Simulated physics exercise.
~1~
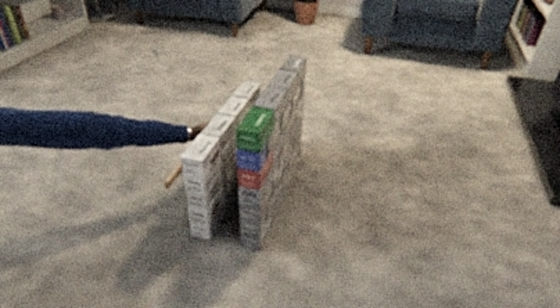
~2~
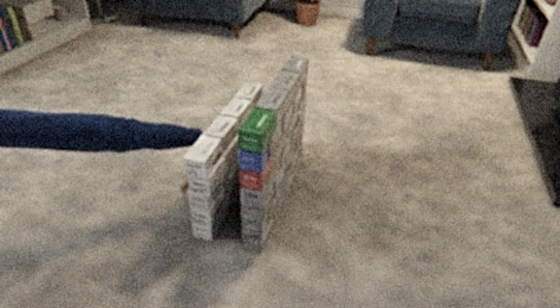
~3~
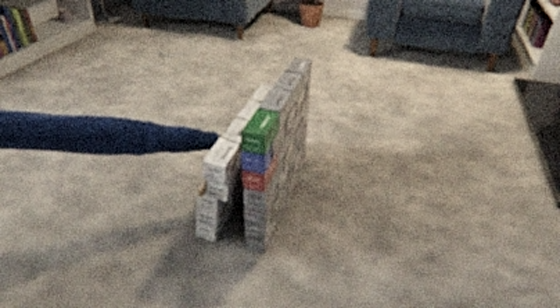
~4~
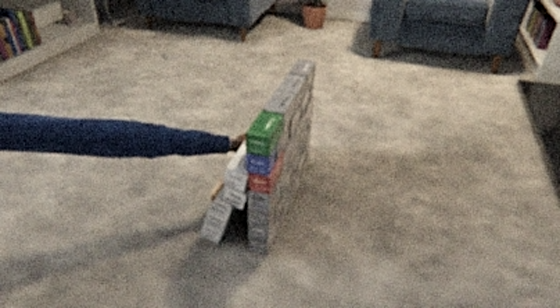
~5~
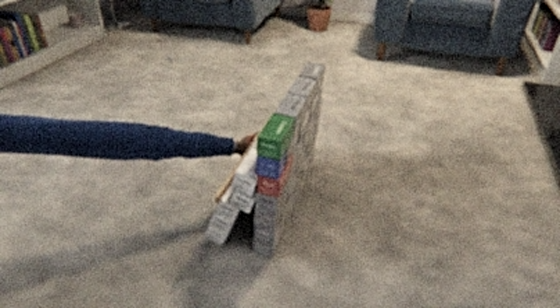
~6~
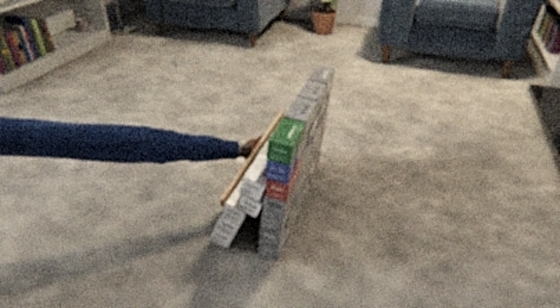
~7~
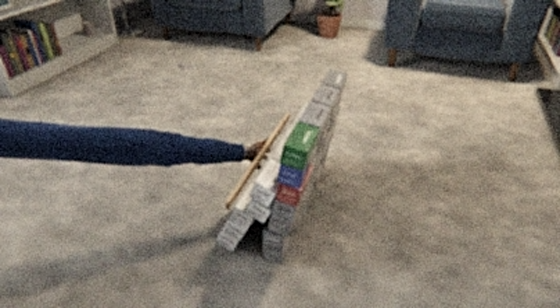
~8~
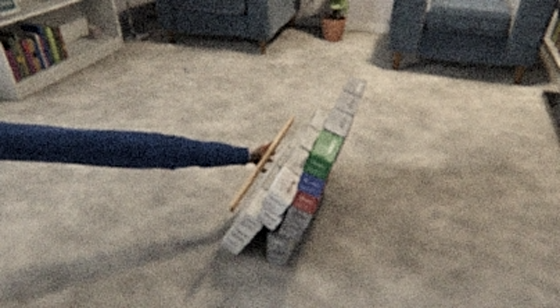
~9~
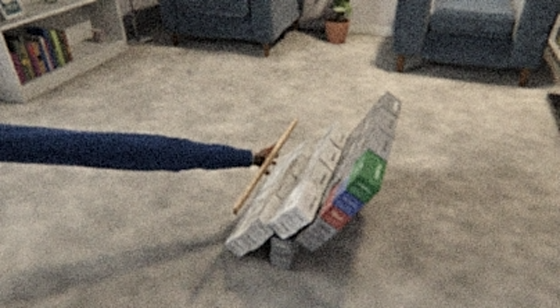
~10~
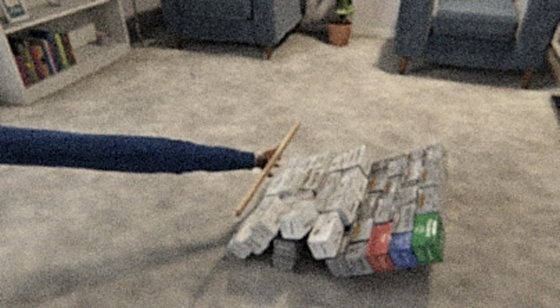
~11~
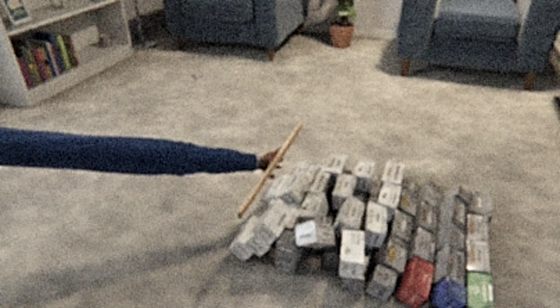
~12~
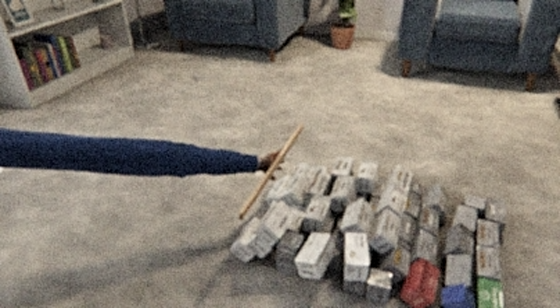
A dark-sleeved arm reaches in from the left, pressing a thin wooden strip against the nearer-left of two narrow walls of pale packets on a carpeted living room floor, seen from above with armchairs and bookshelves behind. The right wall carries green, blue and red packets at its near end. The pale wall tilts right and leans into its neighbour, which slowly tips as the view drifts slightly left. Both then topple rightward, the second wall breaking apart across the carpet. The packets end in a loose spread, the coloured ones lying at the near right, while the hand holds still.
